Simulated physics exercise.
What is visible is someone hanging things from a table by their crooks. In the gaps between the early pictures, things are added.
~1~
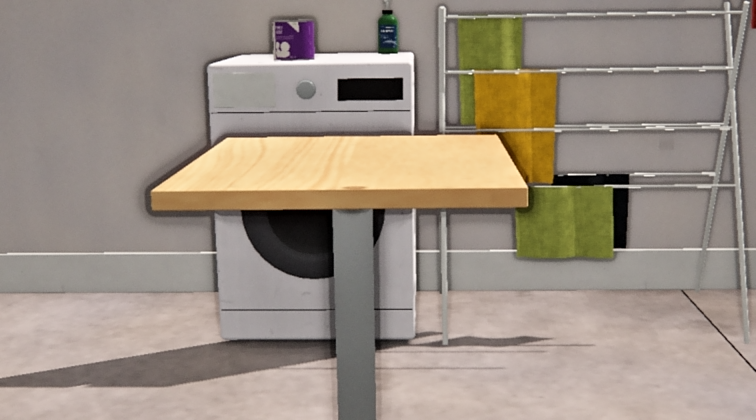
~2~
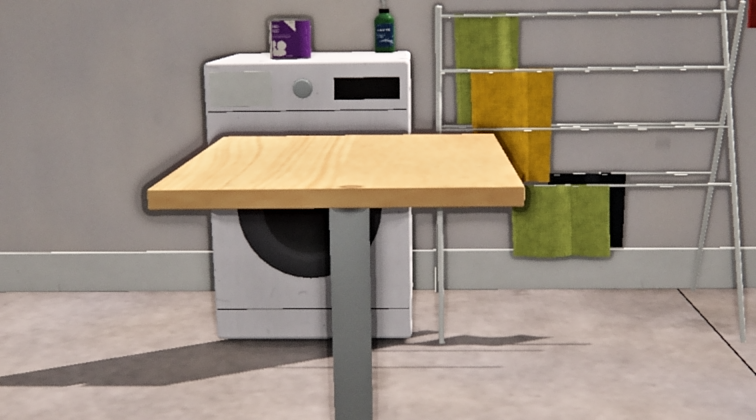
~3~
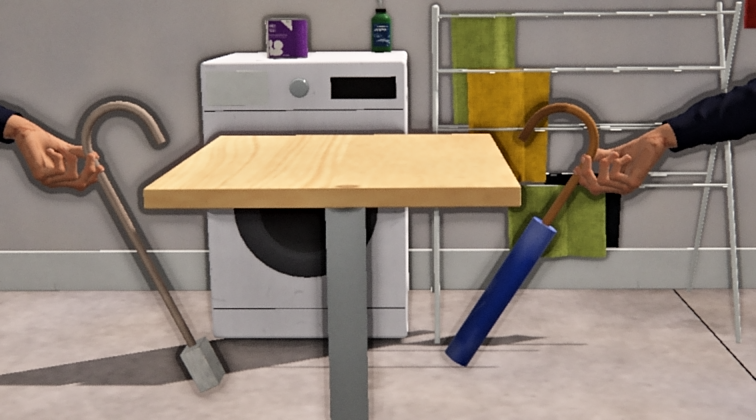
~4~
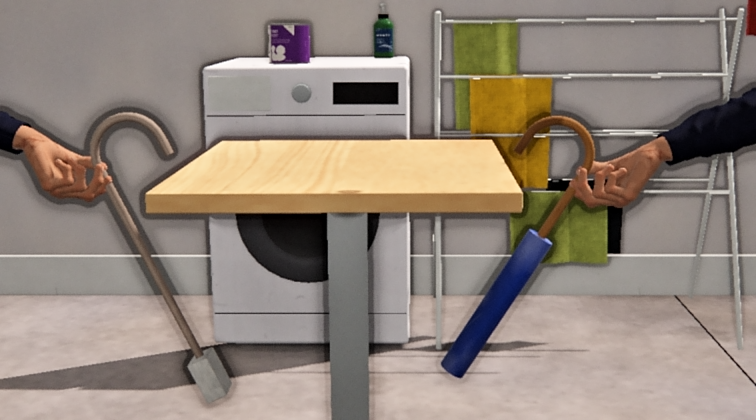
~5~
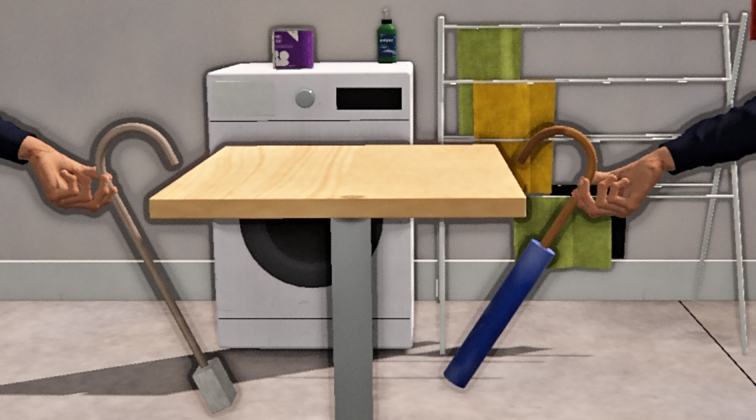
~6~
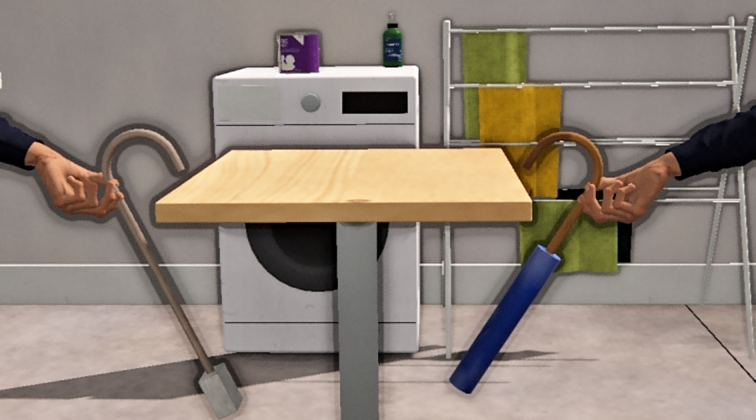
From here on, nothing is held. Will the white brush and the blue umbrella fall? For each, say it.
The white brush falls free, the blue umbrella falls free.
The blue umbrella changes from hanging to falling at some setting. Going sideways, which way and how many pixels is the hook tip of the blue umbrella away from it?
12 pixels to the left.
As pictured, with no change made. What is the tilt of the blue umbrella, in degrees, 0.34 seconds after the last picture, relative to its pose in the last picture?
10° or so.
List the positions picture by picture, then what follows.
In the first frame, table (352, 167).
In the second frame, table (348, 166).
In the third frame, still on the way; white brush (172, 241); table (345, 166).
In the fourth frame, still on the way; blue umbrella (501, 245); table (346, 171).
In the fifth frame, still on the way; white brush (184, 262); table (350, 176).
In the sixth frame, in place, still held; white brush (190, 269); blue umbrella (510, 260); table (356, 180).
Then, 0.34 s on from there, white brush at the bottom; blue umbrella at the bottom.
Then, 0.56 s on from there, white brush on its way down; blue umbrella on its way down.
In the end, the white brush slips off; the blue umbrella slips off.
